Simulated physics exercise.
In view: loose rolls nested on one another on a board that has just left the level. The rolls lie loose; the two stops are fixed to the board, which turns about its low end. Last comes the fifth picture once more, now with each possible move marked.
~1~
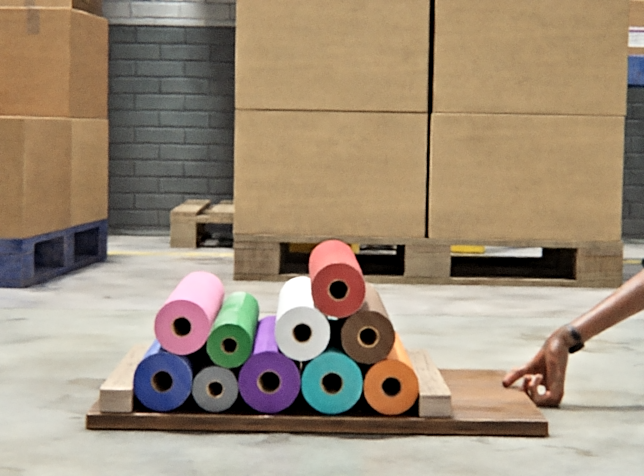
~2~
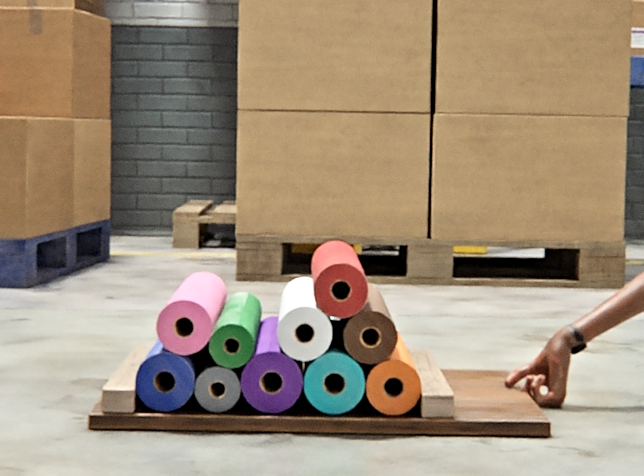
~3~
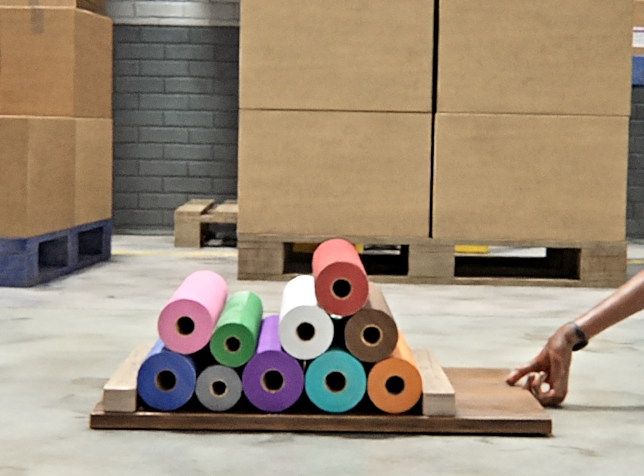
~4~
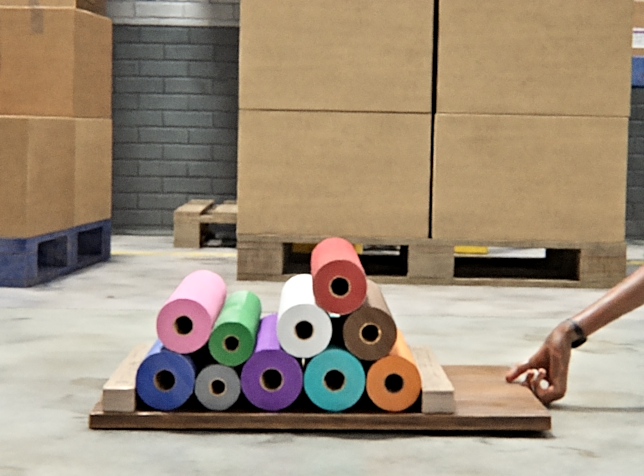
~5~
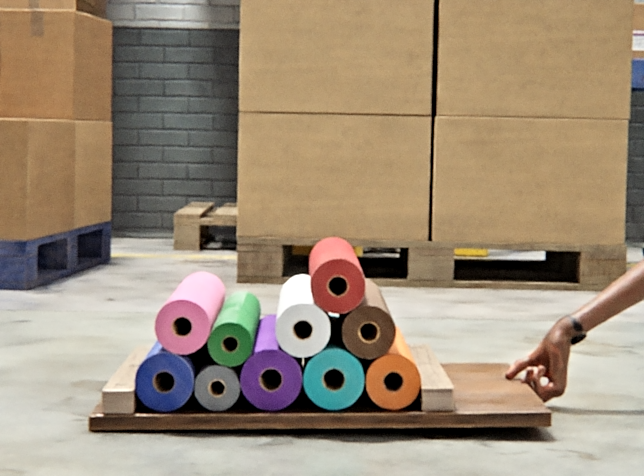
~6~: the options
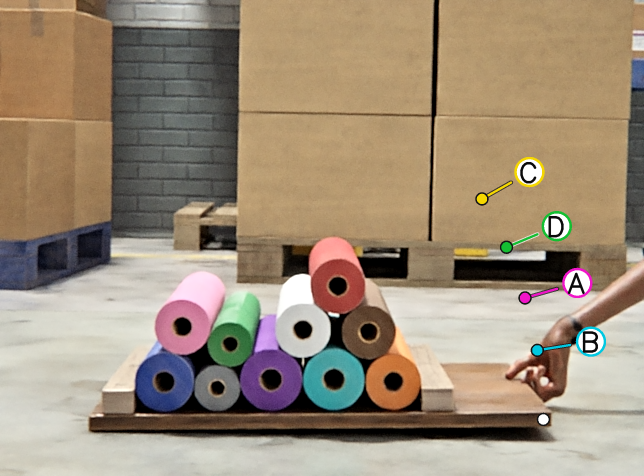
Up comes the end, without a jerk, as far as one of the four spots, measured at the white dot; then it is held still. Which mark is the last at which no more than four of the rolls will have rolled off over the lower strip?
Stop at C.
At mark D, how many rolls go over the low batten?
With D, one.
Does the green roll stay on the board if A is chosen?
Yes.
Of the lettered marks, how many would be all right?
Four of them.
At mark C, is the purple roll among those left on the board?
The purple roll: Yes.
On the copy, A at (525, 298); B at (538, 350); C at (482, 199); D at (506, 247); the white dot at (543, 420).
On C. First, board at 25°.
Then, board at 31°.
Finally, board at 31°, four over the low batten (white, green, pink, red).
By contrast, A none over the low batten; B none over the low batten; D one over the low batten (pink).
